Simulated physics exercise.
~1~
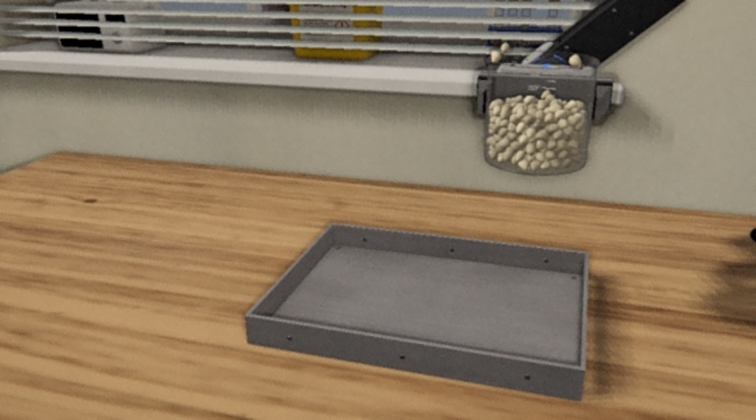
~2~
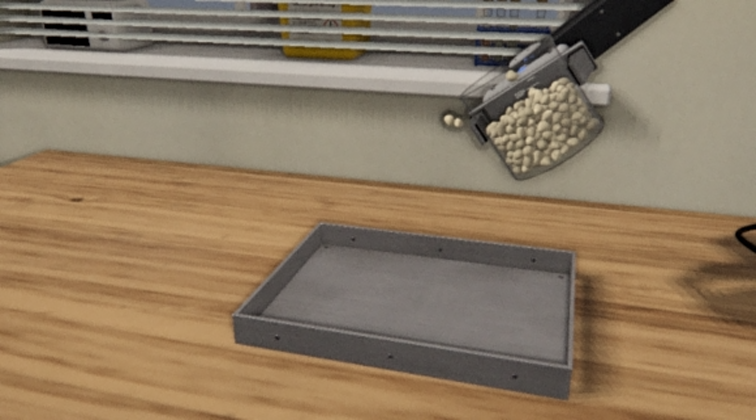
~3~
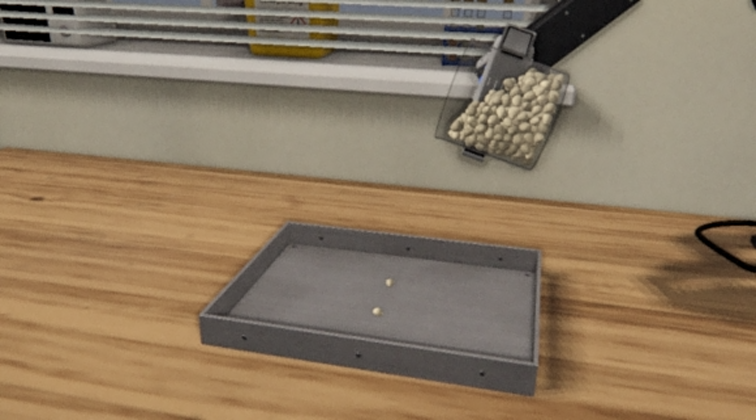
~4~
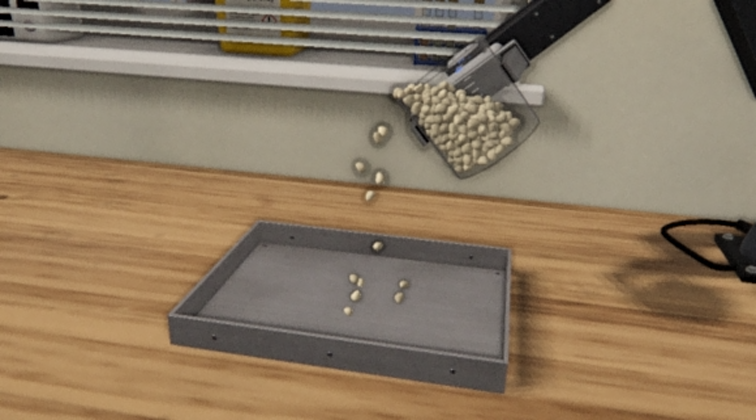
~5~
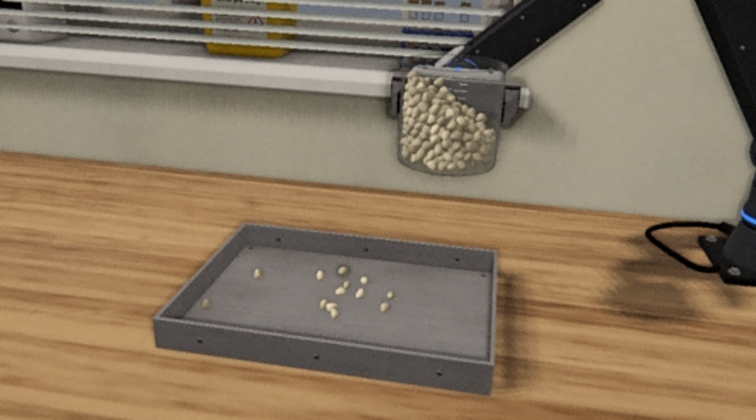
On a wooden table beneath a shelf with window blinds, a shallow grey tray lies empty while a dark robotic arm holds a clear beaker full of pale beans above it. The arm tips the beaker to the left, and the beans slide toward its mouth. A couple drop into the tray as the beaker leans farther, then a small stream follows and scatters across the bottom. The view drifts right, revealing more of the arm. Finally the beaker turns back upright, still holding most of its beans, with only a few scattered in the tray.
